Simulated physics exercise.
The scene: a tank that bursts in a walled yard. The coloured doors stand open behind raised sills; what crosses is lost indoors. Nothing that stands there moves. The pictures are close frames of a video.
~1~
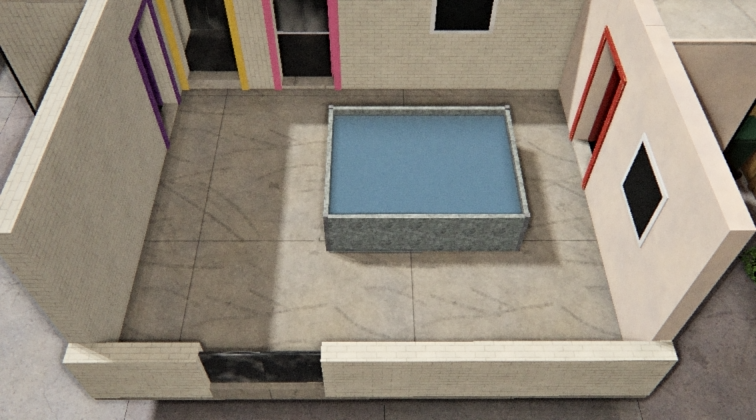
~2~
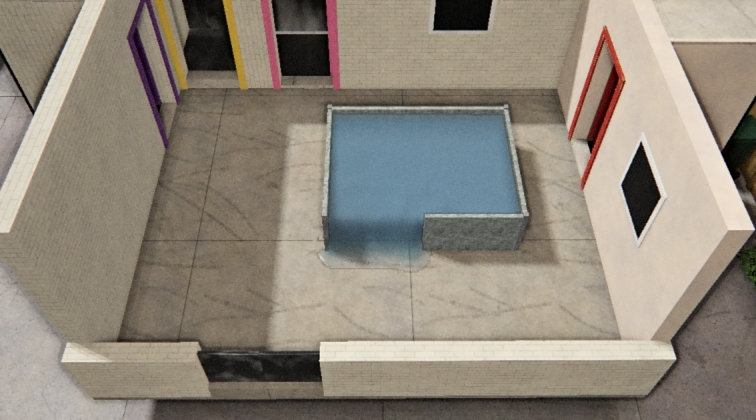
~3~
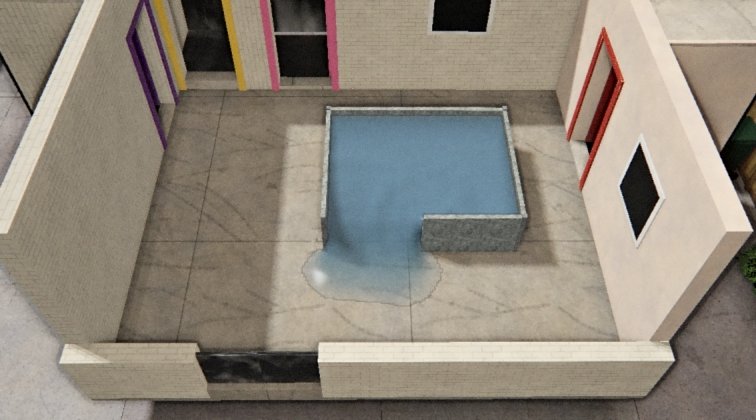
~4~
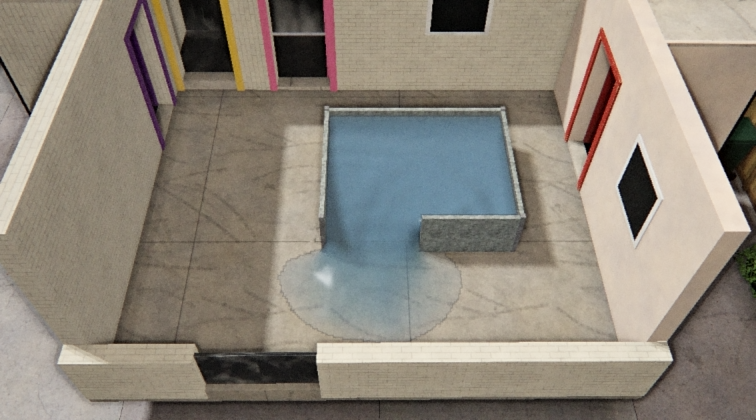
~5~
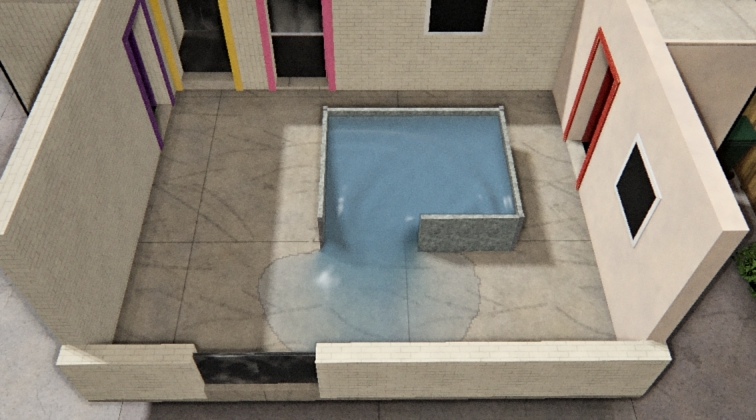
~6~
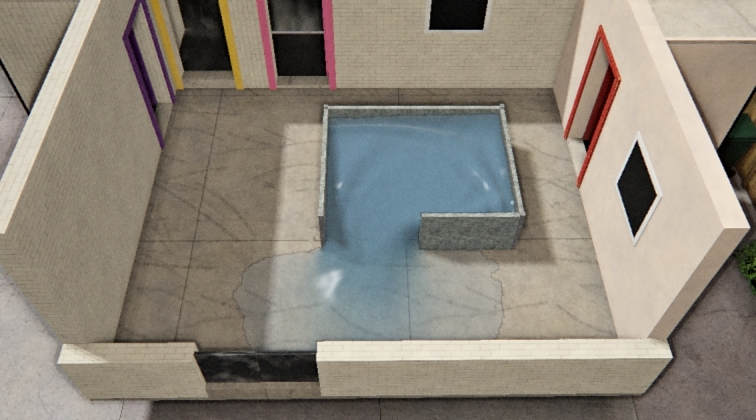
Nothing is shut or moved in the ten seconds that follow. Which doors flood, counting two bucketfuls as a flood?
In the end: The yellow door admits no more than that; the purple door lets in a lot; the pink door lets in a lot; the red door lets in a lot.
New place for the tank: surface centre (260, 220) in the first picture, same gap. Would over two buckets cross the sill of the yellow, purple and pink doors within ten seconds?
Then: The yellow door goes over; the purple door floods; the pink door stays under.
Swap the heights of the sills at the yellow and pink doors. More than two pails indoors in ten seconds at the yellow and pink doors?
Yellow lets more in; pink is under.
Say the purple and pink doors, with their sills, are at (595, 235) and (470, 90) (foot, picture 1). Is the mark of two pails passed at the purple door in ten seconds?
The purple door is over.
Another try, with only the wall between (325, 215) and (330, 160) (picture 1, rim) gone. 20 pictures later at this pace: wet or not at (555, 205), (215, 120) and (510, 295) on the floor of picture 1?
As listed: Free of water, under water, free of water.
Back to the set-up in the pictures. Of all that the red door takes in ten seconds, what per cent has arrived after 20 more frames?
Some 0 per cent.
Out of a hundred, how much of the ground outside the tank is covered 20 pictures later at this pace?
I make it 65 per cent.
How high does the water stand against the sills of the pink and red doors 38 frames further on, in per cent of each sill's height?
Near 160 and 120 in a hundred.
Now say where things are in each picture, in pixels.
Still water in the water tank at (422, 162), in the first picture.
The front is at (325, 257), out from the gap at (376, 236), in the second picture.
The front is at (421, 295), out from the gap at (374, 239), in the third picture.
The front is at (407, 336), out from the gap at (373, 241), in the fourth picture.
The front is at a hidden place, out from the gap at (371, 240), in the fifth picture.
The front is at a hidden place, out from the gap at (372, 238), in the sixth picture.
A moment on, water covers 20 % of the floor; the yellow door not reached, the purple door not reached, the pink door not reached, the red door not reached.
Next, water covers 35 % of the floor; the yellow door not reached, the purple door not reached, the pink door not reached, the red door not reached.
Then, water covers 65 % of the floor; the yellow door wet at the sill, nothing in, the purple door wet at the sill, nothing in, the pink door not reached, the red door wet at the sill, nothing in.
Later, water covers 95 % of the floor; the yellow door under two buckets in, the purple door under two buckets in, the pink door under two buckets in, the red door wet at the sill, nothing in.
In the end, water covers 100 % of the floor; the yellow door under two buckets in, the purple door over two buckets in, the pink door over two buckets in, the red door over two buckets in.
